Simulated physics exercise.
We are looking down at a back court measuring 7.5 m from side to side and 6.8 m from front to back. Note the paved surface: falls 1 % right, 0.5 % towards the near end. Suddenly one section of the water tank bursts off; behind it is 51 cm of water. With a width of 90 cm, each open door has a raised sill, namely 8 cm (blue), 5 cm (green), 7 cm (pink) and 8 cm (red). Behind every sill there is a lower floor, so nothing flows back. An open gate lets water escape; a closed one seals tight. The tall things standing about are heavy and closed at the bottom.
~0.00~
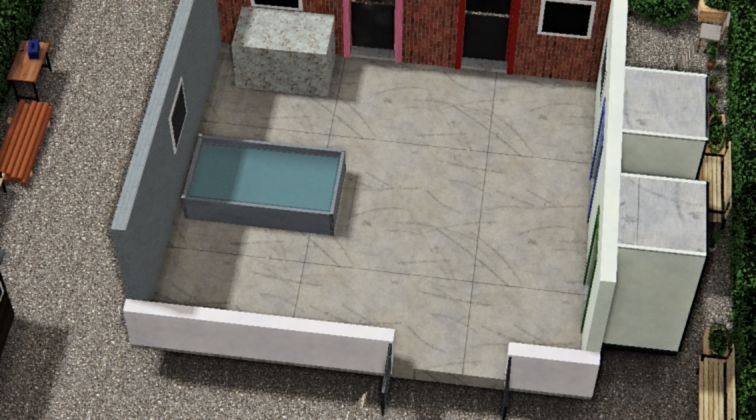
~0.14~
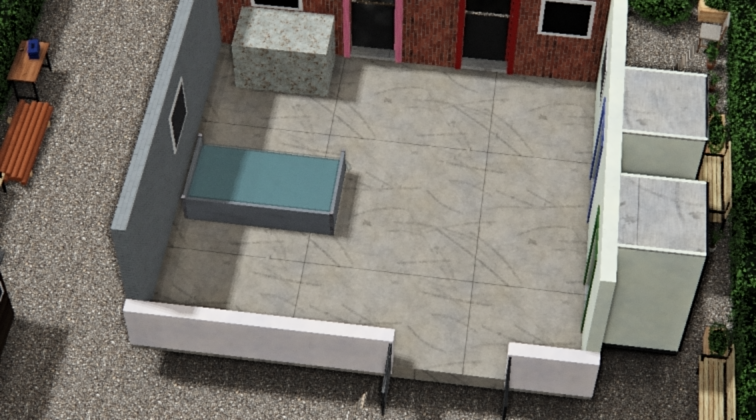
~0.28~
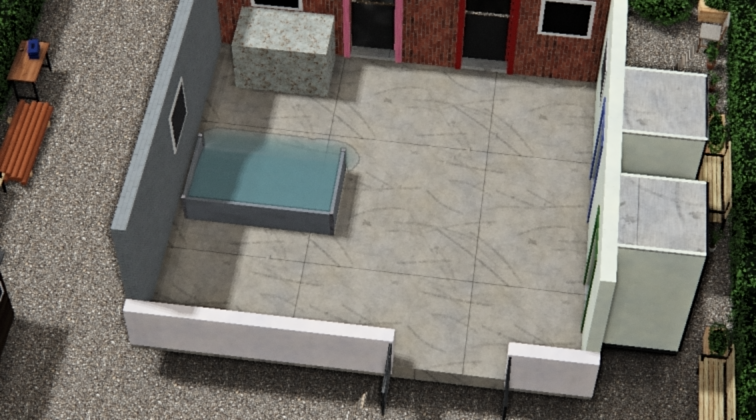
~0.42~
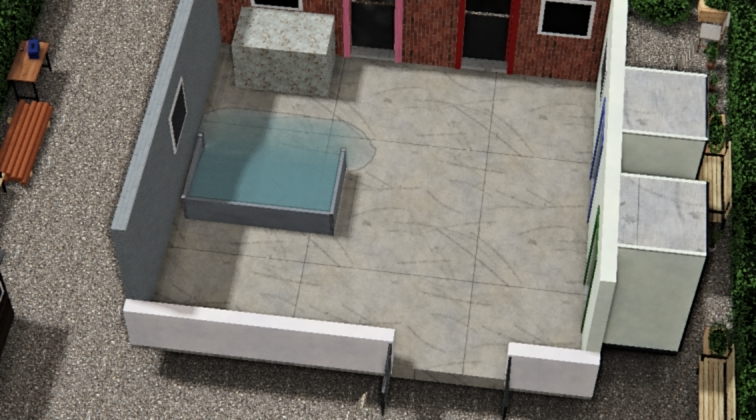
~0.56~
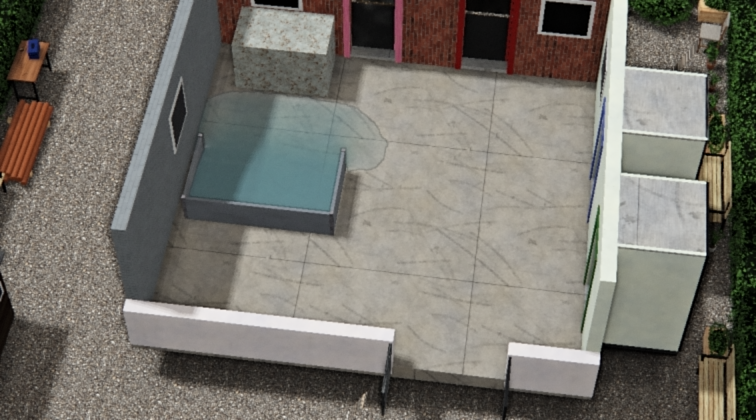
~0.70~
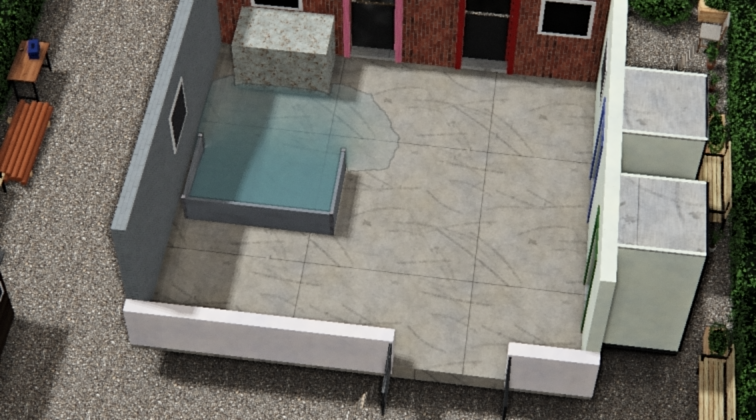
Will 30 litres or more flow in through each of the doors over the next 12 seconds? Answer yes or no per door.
Blue door: No, green door: No, pink door: Yes, red door: No.
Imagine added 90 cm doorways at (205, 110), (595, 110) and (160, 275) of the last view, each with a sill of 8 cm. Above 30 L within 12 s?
Check each in turn: The first succeeds, the second succeeds, the third fails.
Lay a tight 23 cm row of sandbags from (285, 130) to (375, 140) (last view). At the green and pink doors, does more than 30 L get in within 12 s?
Result: Green door inside the limit; pink door inside the limit.
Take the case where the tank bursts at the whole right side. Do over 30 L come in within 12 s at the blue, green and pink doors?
Door blue goes beyond, door green goes beyond, door pink stays within.
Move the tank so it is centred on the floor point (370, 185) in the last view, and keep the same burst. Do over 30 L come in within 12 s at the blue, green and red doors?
Well, against that limit, at blue it's within bounds, at green it's within bounds, and at red it's too much.
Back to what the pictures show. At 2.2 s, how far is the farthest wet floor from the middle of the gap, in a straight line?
Roughly 4.8 m.
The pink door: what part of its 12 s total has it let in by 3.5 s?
By then it's near 95% of the total.
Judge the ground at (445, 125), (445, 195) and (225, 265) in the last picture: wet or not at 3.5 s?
First spot submerged, second not yet wet, third not yet wet.
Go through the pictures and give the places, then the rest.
In the first frame, the water tank at (265, 177) is whole and still, 51 cm deep.
In the second frame, water pours out on the water tank's far side and has run 1.4 m, to a hidden place; typically 10 cm deep outside, 51 cm at the water tank's back.
In the third frame, water pours out on the water tank's far side and has run 1.5 m, to a hidden place; typically 10 cm deep outside, 51 cm at the water tank's back.
In the fourth frame, water pours out on the water tank's far side and has run 1.8 m, to (368, 151); typically 8 cm deep outside, 47 cm at the water tank's back.
In the fifth frame, water pours out on the water tank's far side and has run 2.1 m, to (207, 102); typically 7 cm deep outside, 42 cm at the water tank's back.
In the sixth frame, water pours out on the water tank's far side and has run 2.4 m, to (365, 98); typically 8 cm deep outside, 44 cm at the water tank's back.
After 1.4 s water covers 20 % of the floor and is deepest (38 cm) near (292, 101); blue door not reached, green door not reached, pink door 12 cm at the sill, 5 L in, red door not reached.
After 2.2 s water covers 25 % of the floor and is deepest (37 cm) near (220, 52); blue door not reached, green door not reached, pink door 13 cm at the sill, 46 L in, red door 5 cm at the sill, 0 L in.
After 3.5 s water covers 35 % of the floor and is deepest (23 cm) near (217, 65); blue door not reached, green door not reached, pink door 5 cm at the sill, 72 L in, red door 9 cm at the sill, 3 L in.
After 7.0 s water covers 60 % of the floor and is deepest (14 cm) near (577, 376); blue door 9 cm at the sill, 1 L in, green door 4 cm at the sill, 0 L in, pink door 1 cm at the sill, 73 L in, red door 4 cm at the sill, 5 L in.
After 12.0 s water covers 75 % of the floor and is deepest (11 cm) near (577, 376); blue door 7 cm at the sill, 3 L in, green door 6 cm at the sill, 2 L in, pink door 3 cm at the sill, 74 L in, red door 5 cm at the sill, 5 L in.
